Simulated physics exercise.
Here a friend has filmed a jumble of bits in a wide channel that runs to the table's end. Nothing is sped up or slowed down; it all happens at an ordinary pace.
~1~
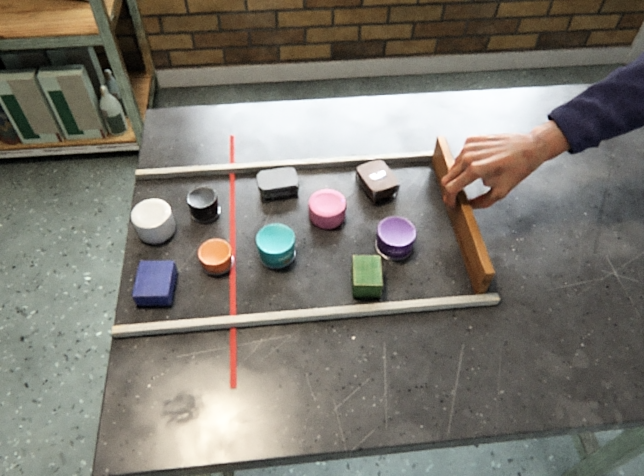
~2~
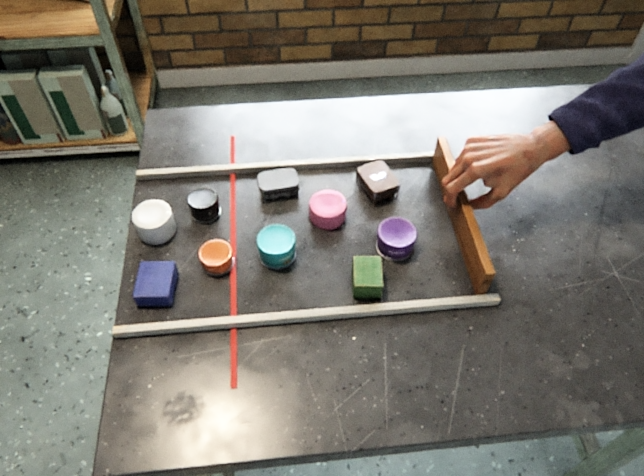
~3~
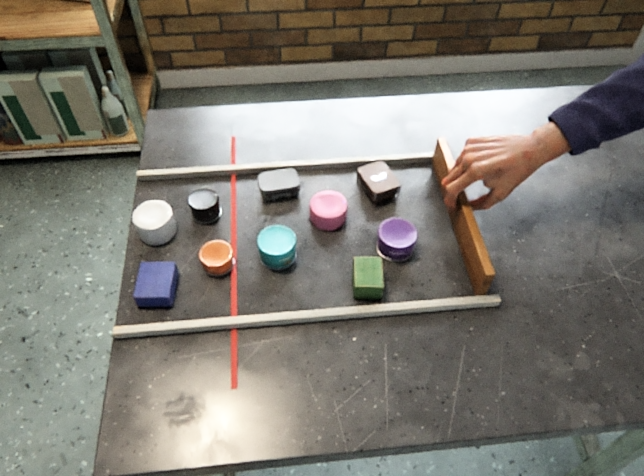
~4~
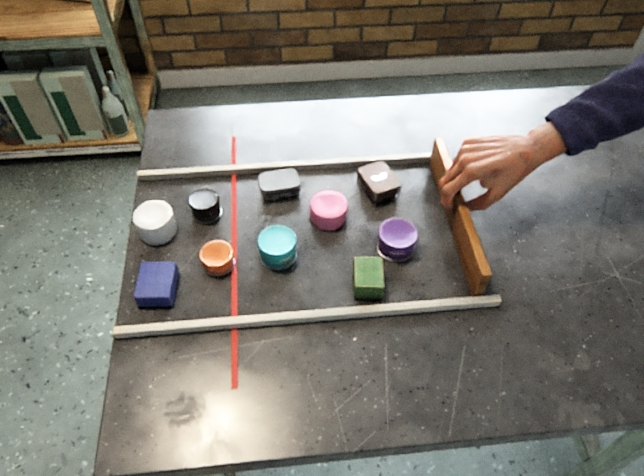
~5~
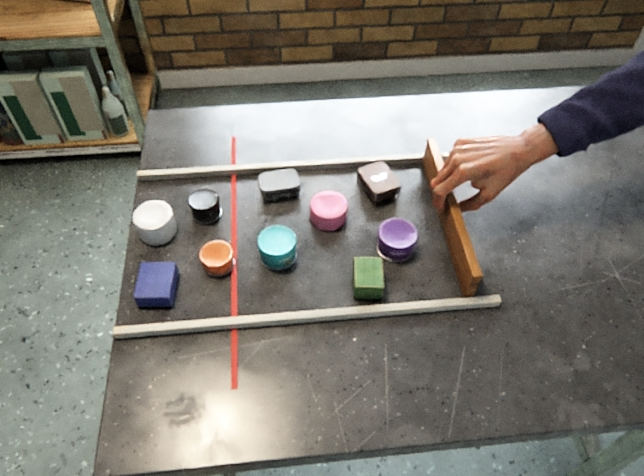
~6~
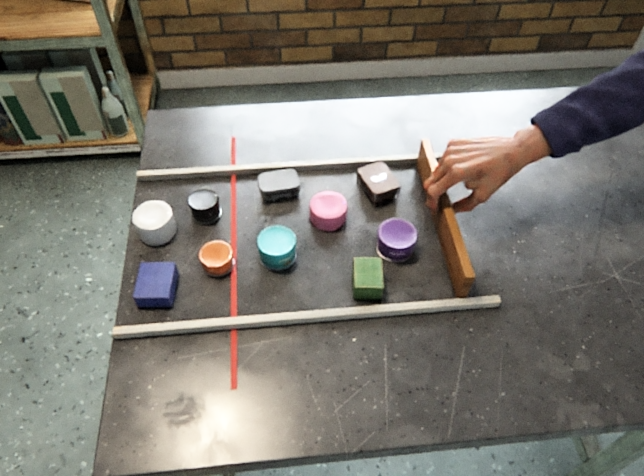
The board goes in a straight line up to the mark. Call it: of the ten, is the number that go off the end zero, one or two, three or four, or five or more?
Zero go off.
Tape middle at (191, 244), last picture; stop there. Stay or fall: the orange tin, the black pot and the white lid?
In short: Orange tin gone, black pot safe, white lid gone.
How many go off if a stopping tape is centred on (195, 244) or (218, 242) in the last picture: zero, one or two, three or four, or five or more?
Falls: One or two; not one.
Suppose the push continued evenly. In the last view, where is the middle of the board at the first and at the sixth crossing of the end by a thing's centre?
First: Around (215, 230). Next: Around (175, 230).
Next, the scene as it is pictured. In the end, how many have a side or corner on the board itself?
At rest, 4 are in contact.
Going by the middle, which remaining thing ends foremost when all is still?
Blue block ends nearest.
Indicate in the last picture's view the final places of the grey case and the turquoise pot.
The grey case ends at (184, 189) and the turquoise pot at (175, 246).
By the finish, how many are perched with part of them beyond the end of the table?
Number: 1.
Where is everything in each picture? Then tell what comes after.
White lid (154, 222); blue block (155, 283); black pot (204, 204); board (459, 210); tape (233, 239), in the first picture.
Blue block (156, 283); turquoise pot (277, 247), in the second picture.
Black pot (205, 206); brown case (378, 183), in the third picture.
White lid (156, 222); grey case (280, 186), in the fourth picture.
Blue block (157, 284); board (448, 213), in the fifth picture.
White lid (155, 223); blue block (157, 284); black pot (205, 206); board (442, 213); tape (234, 241), in the sixth picture.
Soon after, none off yet; white lid at rest near (155, 223); blue block at rest near (157, 284); black pot at rest near (205, 206).
After that, none off yet; white lid at rest near (155, 223); blue block displaced a little near (141, 290); black pot at rest near (202, 208).
In the end, the number that fall off is zero.
